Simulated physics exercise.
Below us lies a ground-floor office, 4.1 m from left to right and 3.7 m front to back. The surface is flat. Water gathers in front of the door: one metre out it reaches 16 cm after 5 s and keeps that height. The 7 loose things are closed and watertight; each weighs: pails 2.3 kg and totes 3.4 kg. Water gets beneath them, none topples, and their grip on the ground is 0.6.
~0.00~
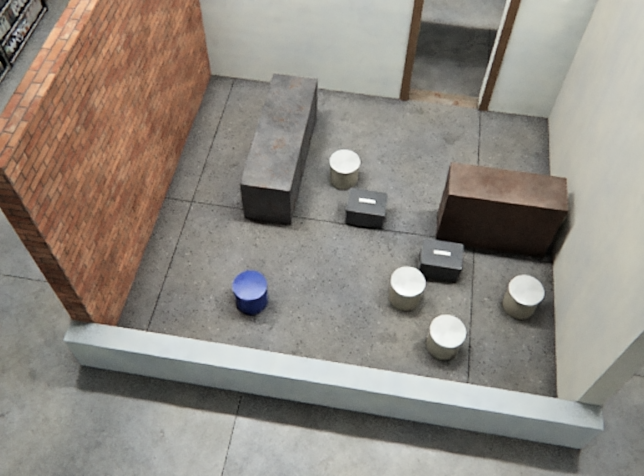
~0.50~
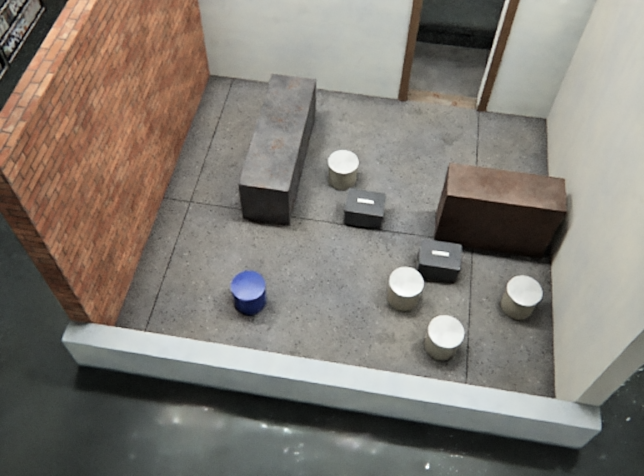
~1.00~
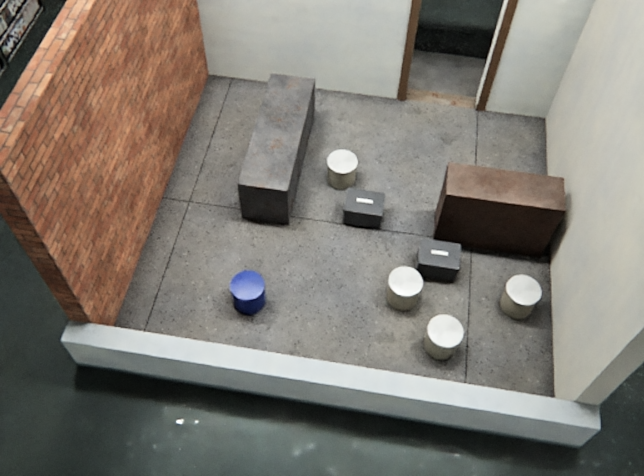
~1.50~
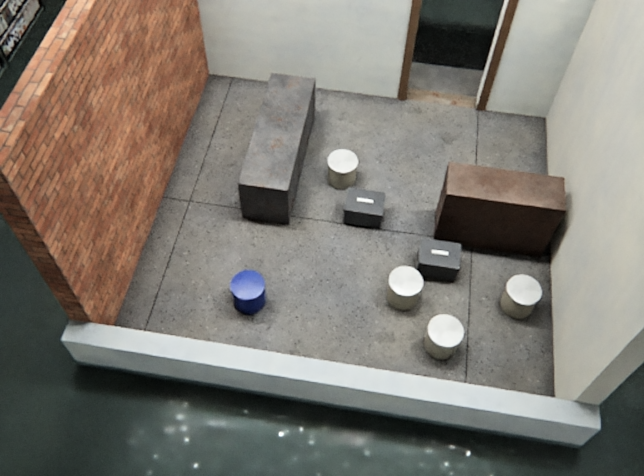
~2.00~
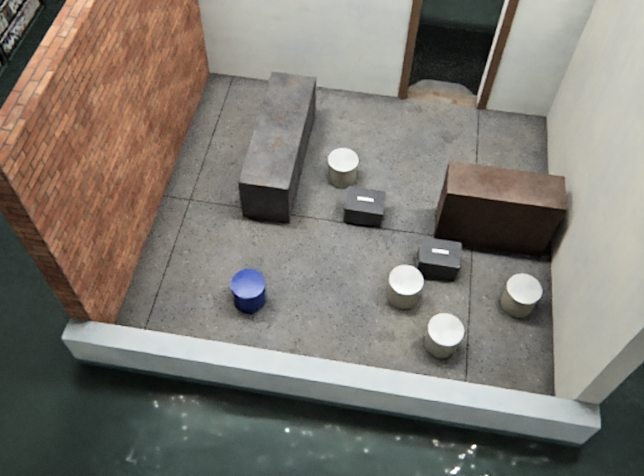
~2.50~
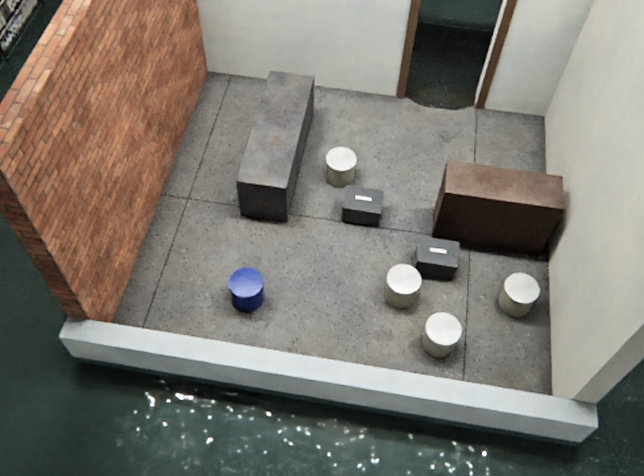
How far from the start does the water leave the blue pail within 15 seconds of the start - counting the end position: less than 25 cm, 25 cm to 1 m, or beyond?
The blue pail ends far away.
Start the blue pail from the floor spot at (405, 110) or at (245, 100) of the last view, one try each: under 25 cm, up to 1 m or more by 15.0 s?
In that order: It moves a short way; it is nudged along.
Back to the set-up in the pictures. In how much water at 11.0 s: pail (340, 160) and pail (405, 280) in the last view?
Roughly 5 and 3 cm.
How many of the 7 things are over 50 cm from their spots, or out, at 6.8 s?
I count 2.
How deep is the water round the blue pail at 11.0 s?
Roughly 7 cm.
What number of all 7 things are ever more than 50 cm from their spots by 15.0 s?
6 of them.
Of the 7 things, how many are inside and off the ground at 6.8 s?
At that moment 1.
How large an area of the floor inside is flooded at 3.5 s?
About 1.0 m2.
After 3.5 s the blue pail is near (246, 282), 0.0 m from its start, aground; 0 afloat.
After 6.8 s the blue pail is near (246, 282), 0.0 m from its start, aground; 1 afloat.
After 11.0 s the blue pail is near (139, 260), 1.0 m from its start, afloat; 4 afloat.
After 15.0 s the blue pail is near (248, 75), 2.7 m from its start, afloat; 7 afloat.
